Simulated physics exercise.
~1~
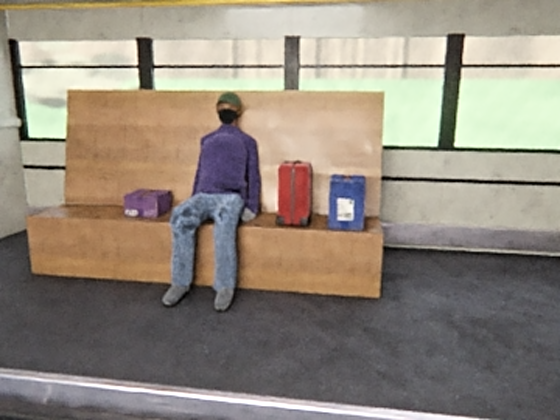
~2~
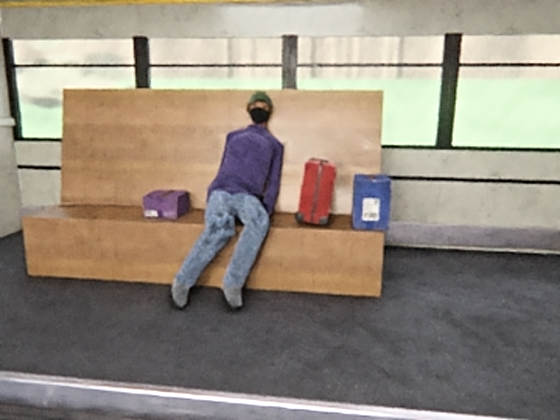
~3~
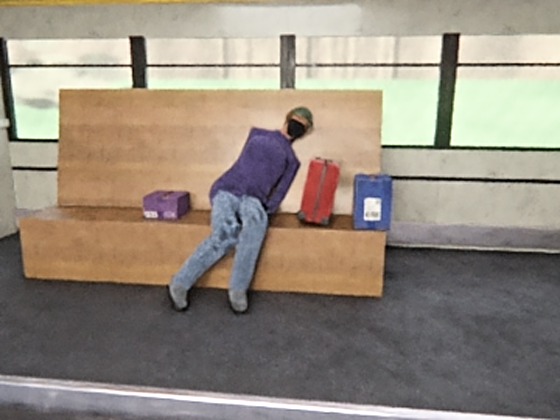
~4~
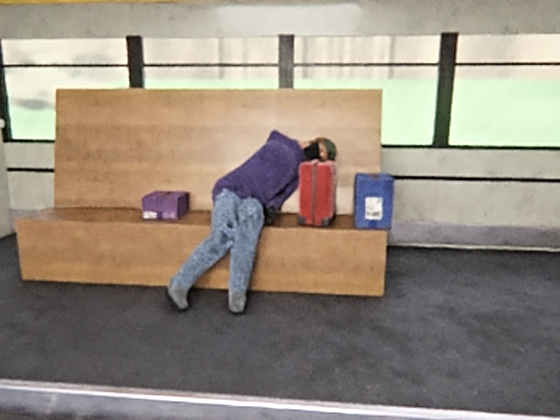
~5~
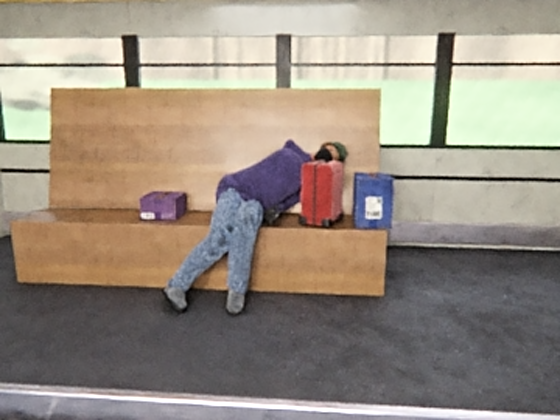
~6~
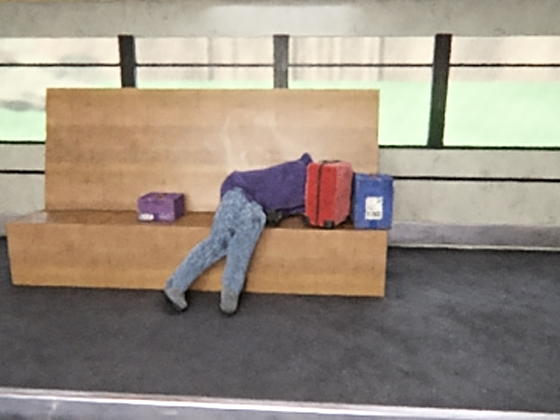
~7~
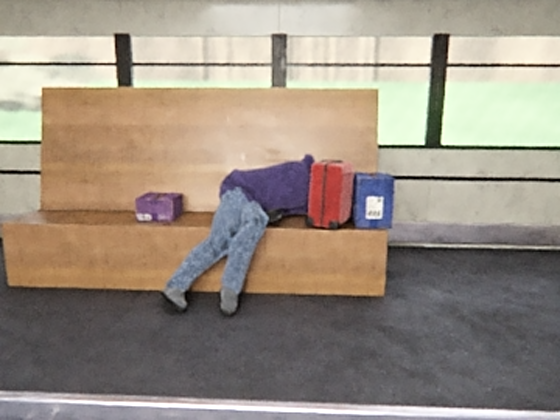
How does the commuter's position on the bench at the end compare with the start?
At the start the commuter sits upright between the purple carton and the red case. By the end the commuter is bent over to the right and lower down, with the head hidden behind the red case.
On a tram's side bench, a masked commuter topples right and ends slumped behind the red case.
